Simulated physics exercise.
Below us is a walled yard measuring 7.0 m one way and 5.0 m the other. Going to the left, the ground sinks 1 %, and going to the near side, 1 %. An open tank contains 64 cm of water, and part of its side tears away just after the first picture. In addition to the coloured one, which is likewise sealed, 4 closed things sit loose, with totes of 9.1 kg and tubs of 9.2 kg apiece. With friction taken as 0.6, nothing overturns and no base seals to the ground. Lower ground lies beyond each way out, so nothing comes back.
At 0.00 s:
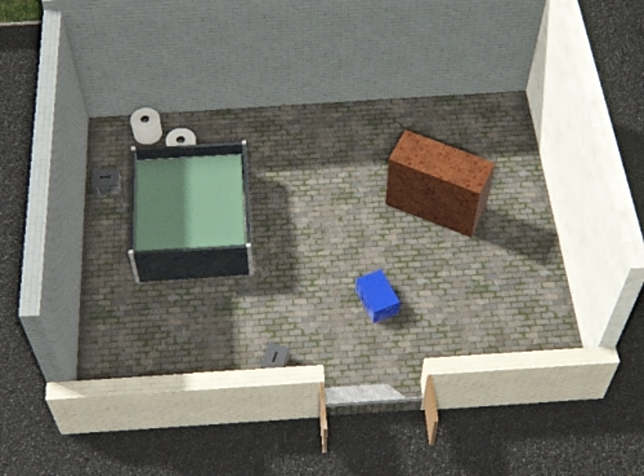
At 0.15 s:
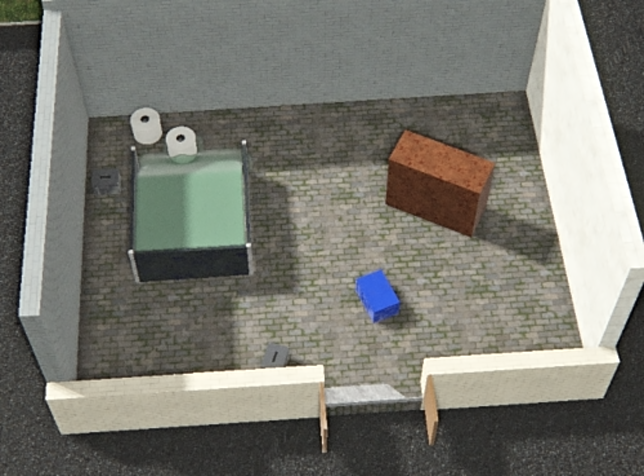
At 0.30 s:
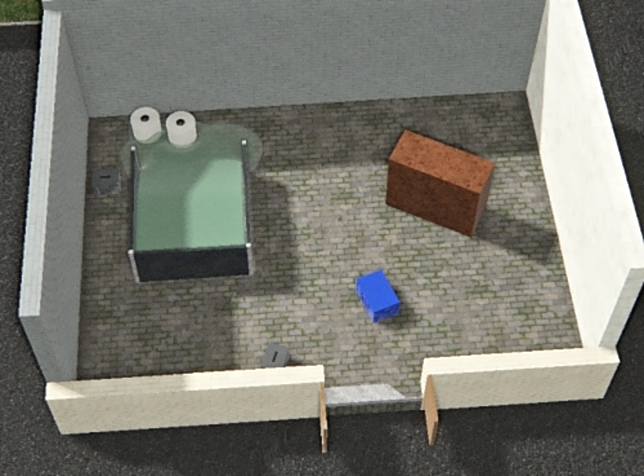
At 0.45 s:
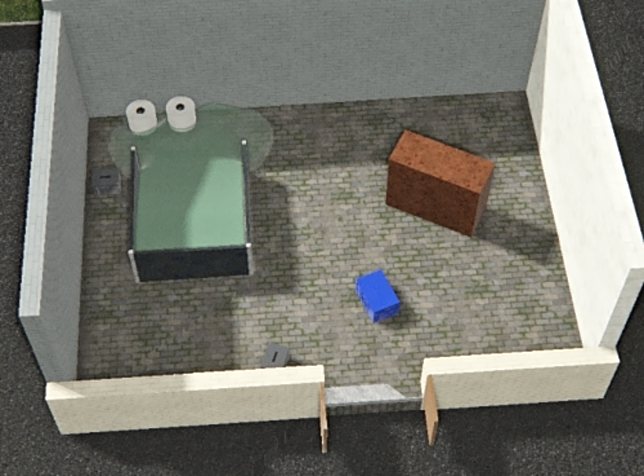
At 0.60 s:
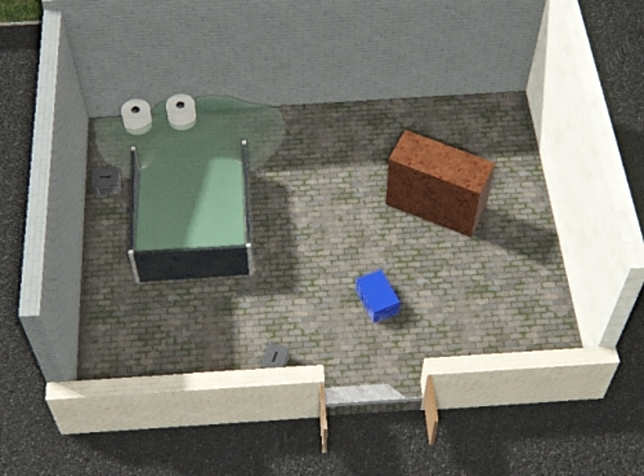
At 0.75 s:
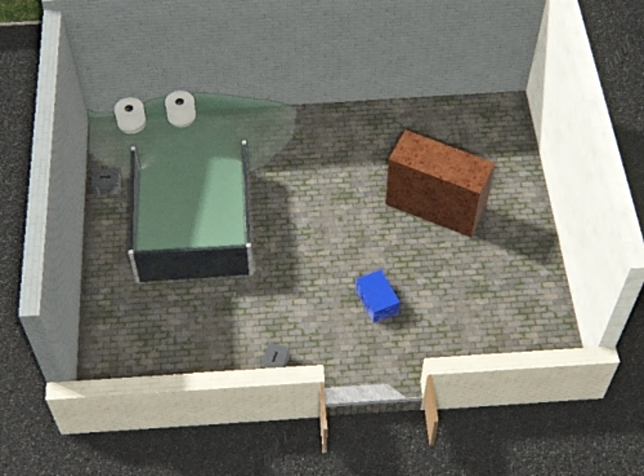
The far side of an open tank gave way and greenish water spread out toward the back wall, nudging two white tubs slightly, while the blue crate and brown block stayed still.
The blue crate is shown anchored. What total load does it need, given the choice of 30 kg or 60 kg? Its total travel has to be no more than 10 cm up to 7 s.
Lightweight wins.
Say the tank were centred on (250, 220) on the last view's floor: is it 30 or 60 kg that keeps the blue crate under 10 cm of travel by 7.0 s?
For that case: Lighter one suffices.
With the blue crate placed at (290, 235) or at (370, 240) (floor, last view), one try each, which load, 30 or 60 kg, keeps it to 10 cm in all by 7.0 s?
Try 1: Lesser mass sufficient. Try 2: Lesser mass sufficient.
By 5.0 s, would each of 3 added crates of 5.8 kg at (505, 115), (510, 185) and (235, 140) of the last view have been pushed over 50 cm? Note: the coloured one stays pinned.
Results, in sequence: Not exceeded / exceeded / exceeded.
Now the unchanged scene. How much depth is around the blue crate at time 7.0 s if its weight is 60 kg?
Close to 5 cm deep.
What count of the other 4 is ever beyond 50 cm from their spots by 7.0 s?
The tally stands at 4.
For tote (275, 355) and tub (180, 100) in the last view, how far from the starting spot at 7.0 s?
100 cm and 300 cm.
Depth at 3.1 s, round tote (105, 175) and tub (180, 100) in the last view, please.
6 and 10 cm.
After 1.4 s the blue crate would be 0 cm from its start with 30 kg and 0 cm from its start with 60 kg; 0 cm of water round it then.
After 3.1 s the blue crate would be 0 cm from its start with 30 kg and 0 cm from its start with 60 kg; 0 cm of water round it then.
After 4.9 s the blue crate would be 0 cm from its start with 30 kg and 0 cm from its start with 60 kg; 2 cm of water round it then.
After 7.0 s the blue crate would be 0 cm from its start with 30 kg and 0 cm from its start with 60 kg; 5 cm of water round it then.
